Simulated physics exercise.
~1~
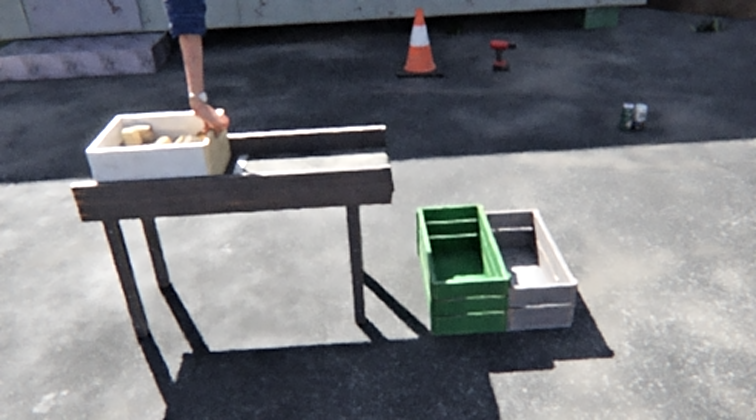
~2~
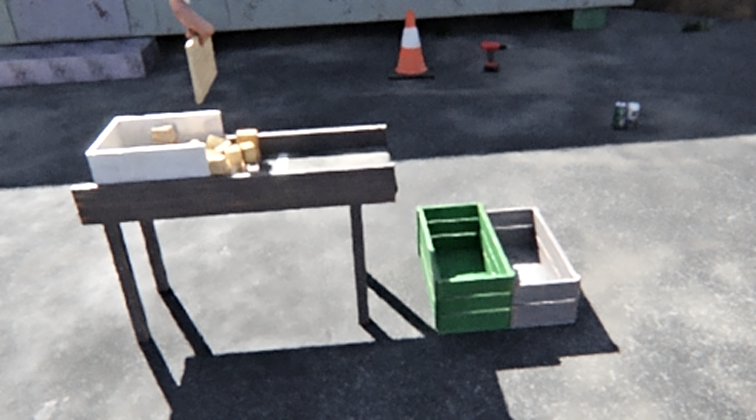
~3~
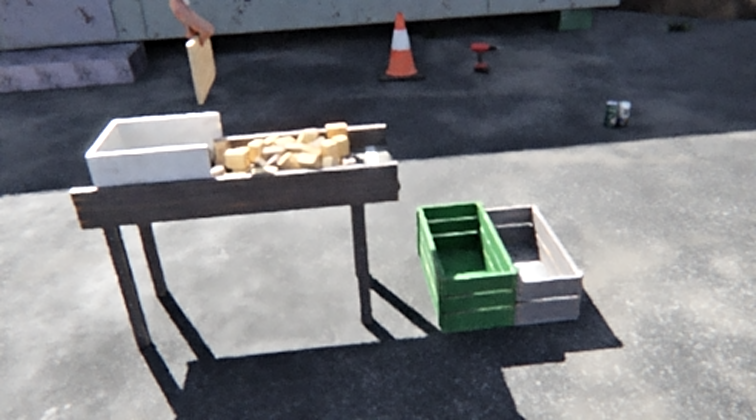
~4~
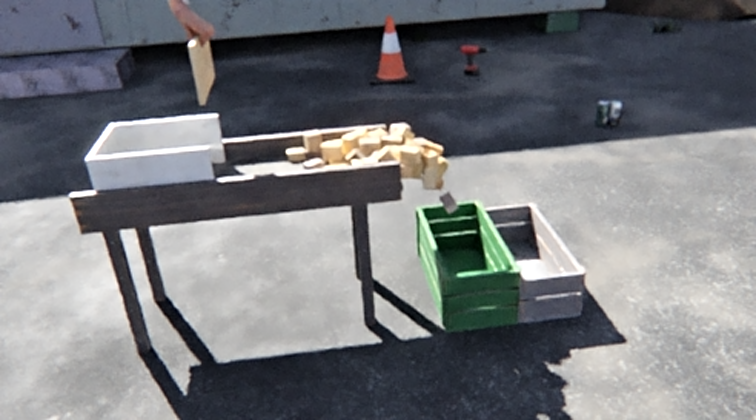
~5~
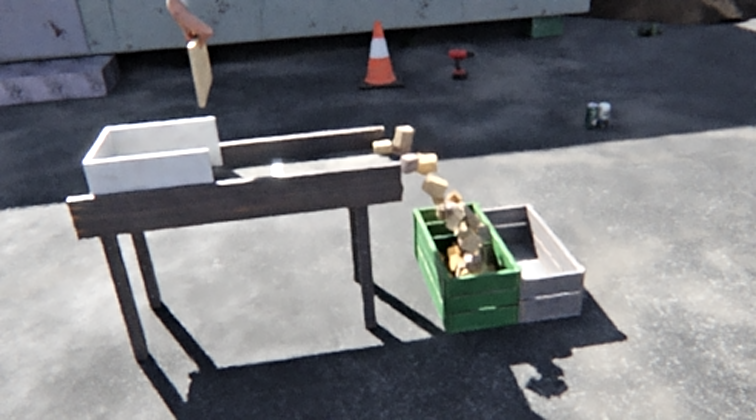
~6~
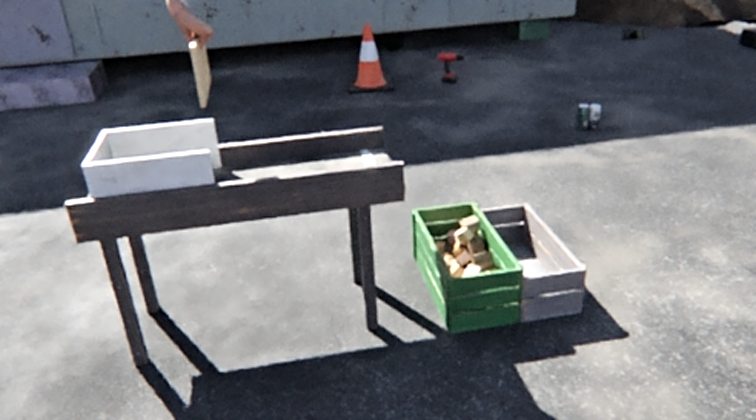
A hand pulls the end board up out of a white, bottomless box of timber offcuts standing on a dark, raised belt on legs. The pale blocks begin sliding out to the right, leaving the box empty as they spread along the belt. Reaching the far end, they tip over the edge and tumble in a stream toward a green tote on the ground, with a grey one beside it. The last blocks follow the rest down. The belt ends up clear, the offcuts lie heaped in the green tote, and the grey tote stays empty.
